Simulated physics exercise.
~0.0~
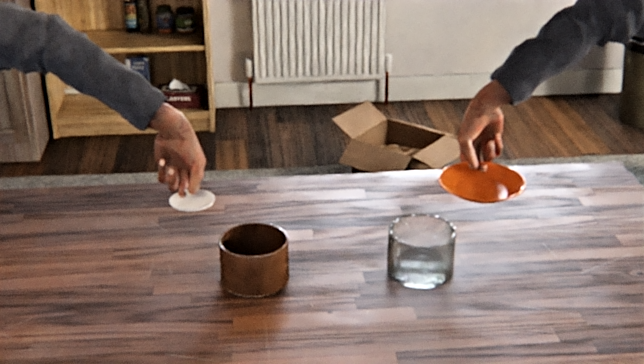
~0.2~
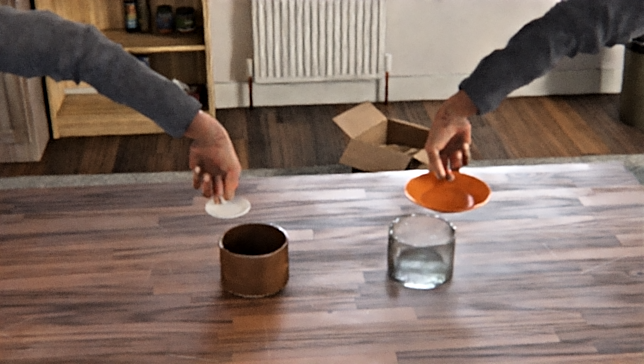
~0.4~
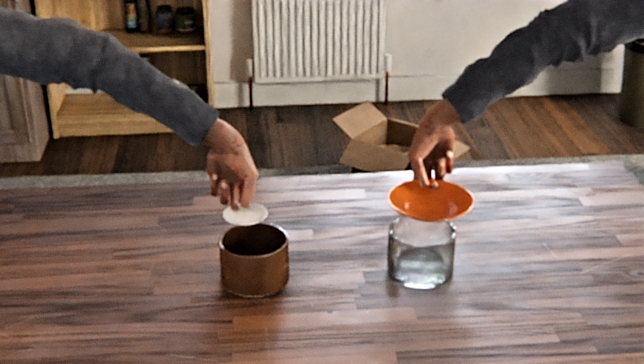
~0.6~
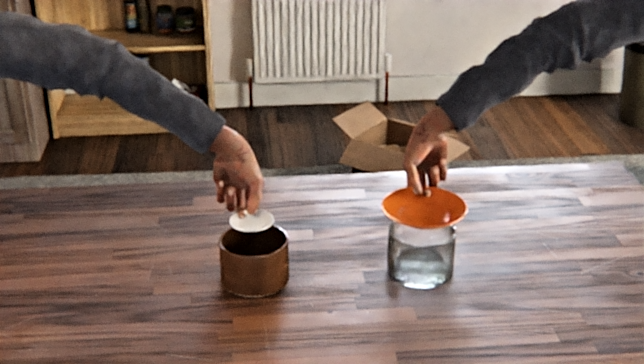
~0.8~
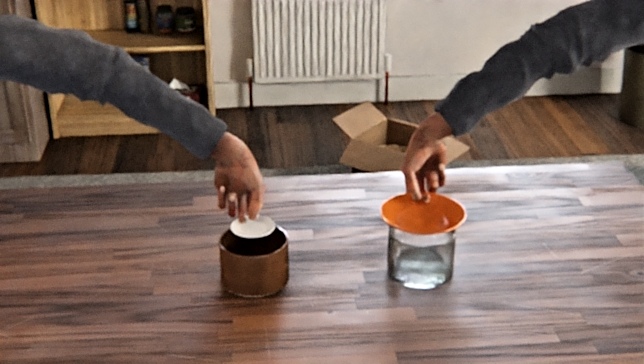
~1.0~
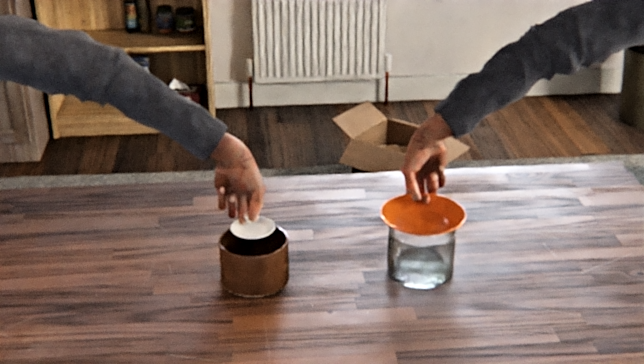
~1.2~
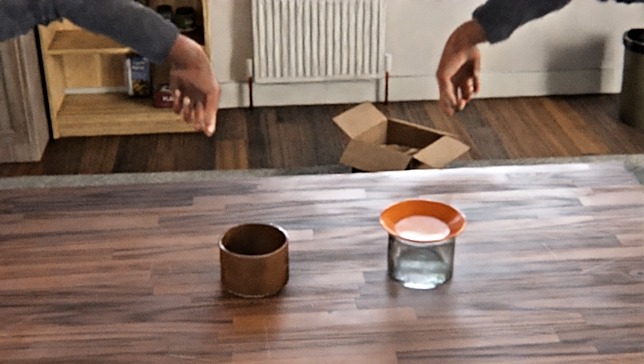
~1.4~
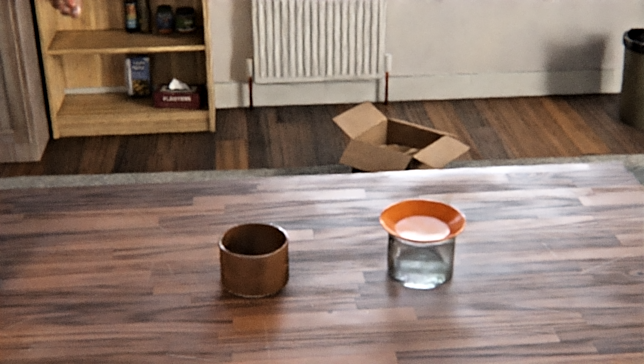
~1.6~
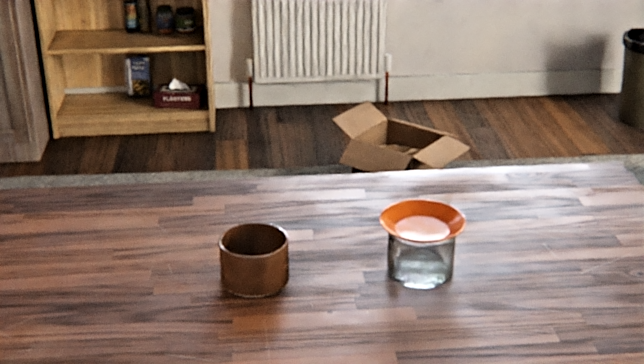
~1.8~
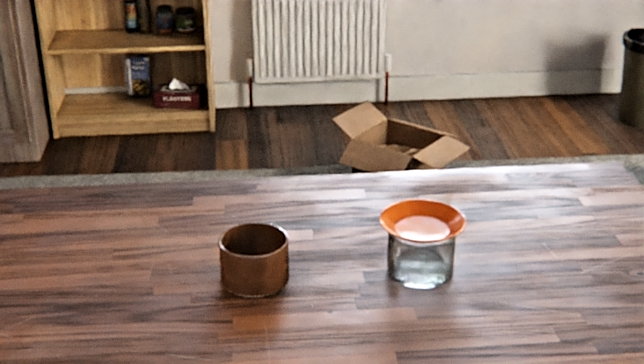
On a wood-patterned tabletop in a room with a radiator and a low shelf, a brown mug-like container stands at left and a clear glass at right. Two hands reach in from either side, the left holding a small white saucer and the right a wider orange one. They move inward and lower the saucers over the openings, the orange one meeting the glass rim. The fingers then let go and both hands draw back out of view. The white saucer drops out of sight inside the brown container, while the orange one stays resting across the glass, covering it.
